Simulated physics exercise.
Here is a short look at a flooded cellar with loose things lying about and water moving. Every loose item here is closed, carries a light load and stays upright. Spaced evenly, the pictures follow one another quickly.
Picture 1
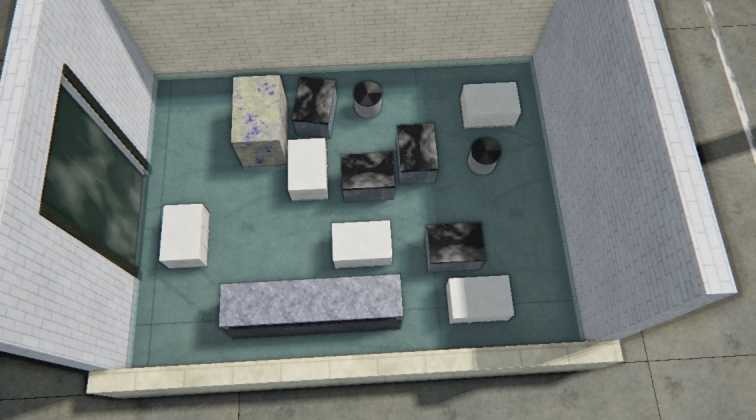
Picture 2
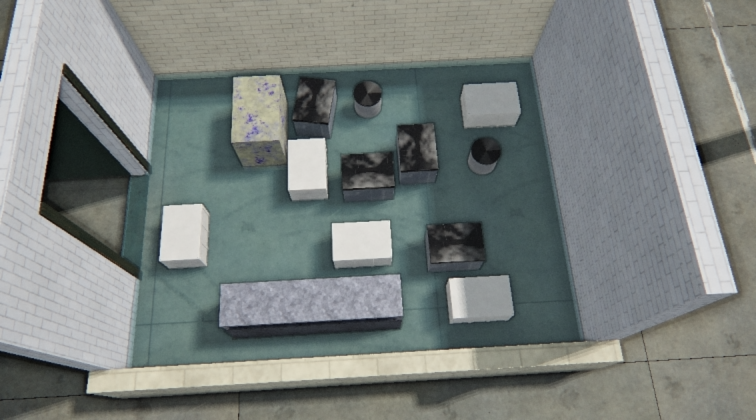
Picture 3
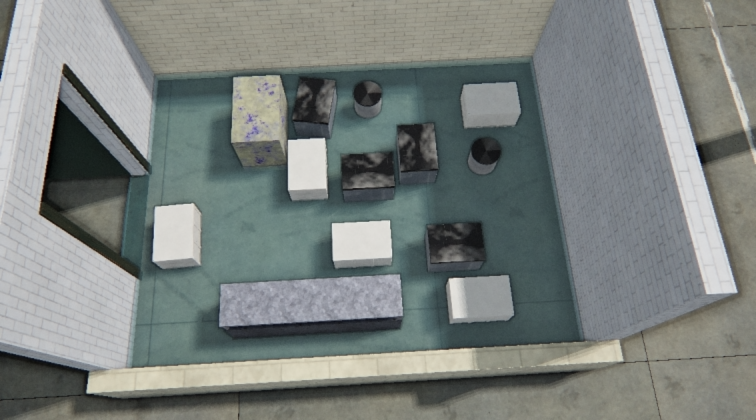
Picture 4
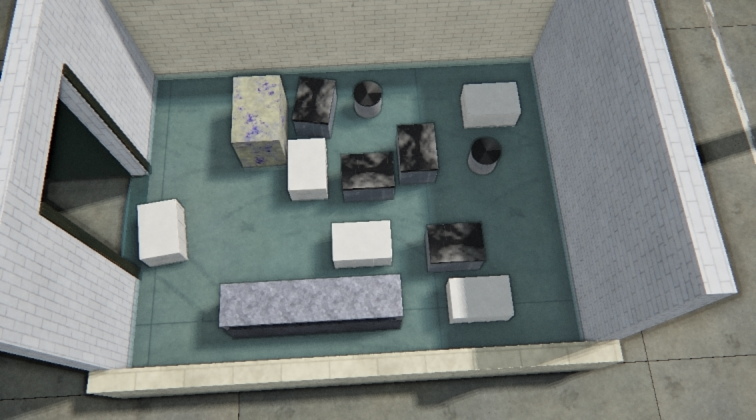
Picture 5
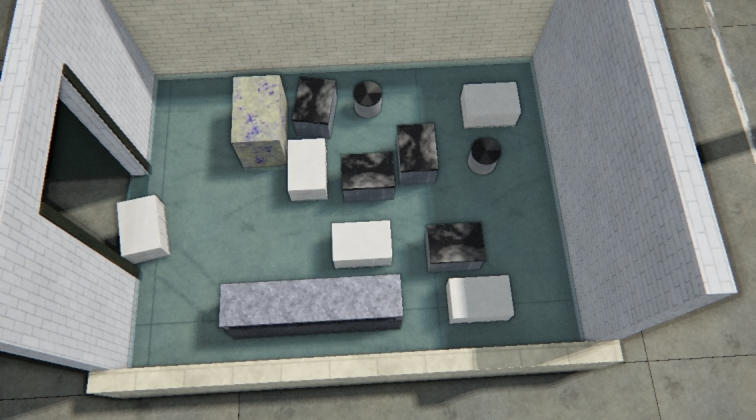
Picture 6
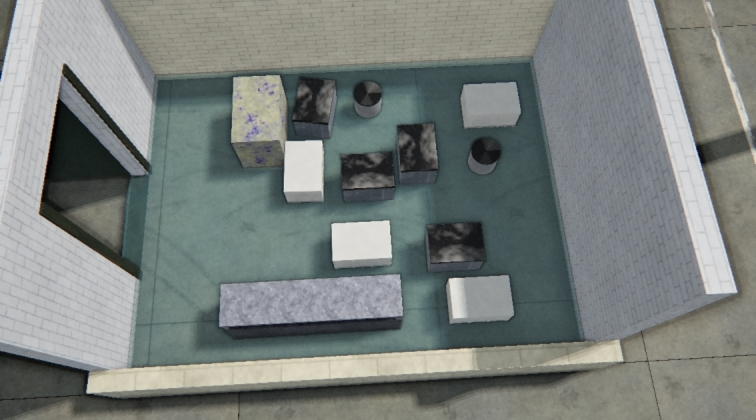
At the start, white, dark and patterned blocks sit scattered across a walled room's greenish floor, and the dark panel in the left wall's opening disappears. The white block nearest the opening then slides left, turning slightly, and passes out of view, while the others stay almost still.
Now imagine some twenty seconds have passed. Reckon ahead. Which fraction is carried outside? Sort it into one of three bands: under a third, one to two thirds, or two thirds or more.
It falls in the middle band, one to two thirds.
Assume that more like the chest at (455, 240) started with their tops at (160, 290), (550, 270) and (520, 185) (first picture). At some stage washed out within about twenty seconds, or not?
The three, in sequence: Departs, remains behind and remains behind.
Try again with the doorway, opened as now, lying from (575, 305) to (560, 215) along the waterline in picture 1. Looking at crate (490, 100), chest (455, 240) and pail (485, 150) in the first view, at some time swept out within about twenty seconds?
One by one, that's lost, lost, lost.
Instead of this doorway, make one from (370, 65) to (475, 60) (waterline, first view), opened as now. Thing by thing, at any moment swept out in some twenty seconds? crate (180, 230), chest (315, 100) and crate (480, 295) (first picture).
Sequentially, I'd put it as not lost, swept away, not lost.
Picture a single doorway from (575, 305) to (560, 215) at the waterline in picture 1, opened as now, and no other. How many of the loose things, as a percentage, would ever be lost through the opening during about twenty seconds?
It comes to about 60 per cent.
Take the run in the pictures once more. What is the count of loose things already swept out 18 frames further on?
The number works out to 2.
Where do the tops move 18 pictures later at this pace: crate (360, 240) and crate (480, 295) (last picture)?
At about (198, 249) and (441, 294).
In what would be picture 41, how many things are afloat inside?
Number: 7.
A moment on, 1 of 11 are out; 10 afloat.
Next, 2 of 11 are out; 9 afloat.
Later, 4 of 11 are out; 7 afloat.
In the end, 4 of 11 are out; 7 afloat.
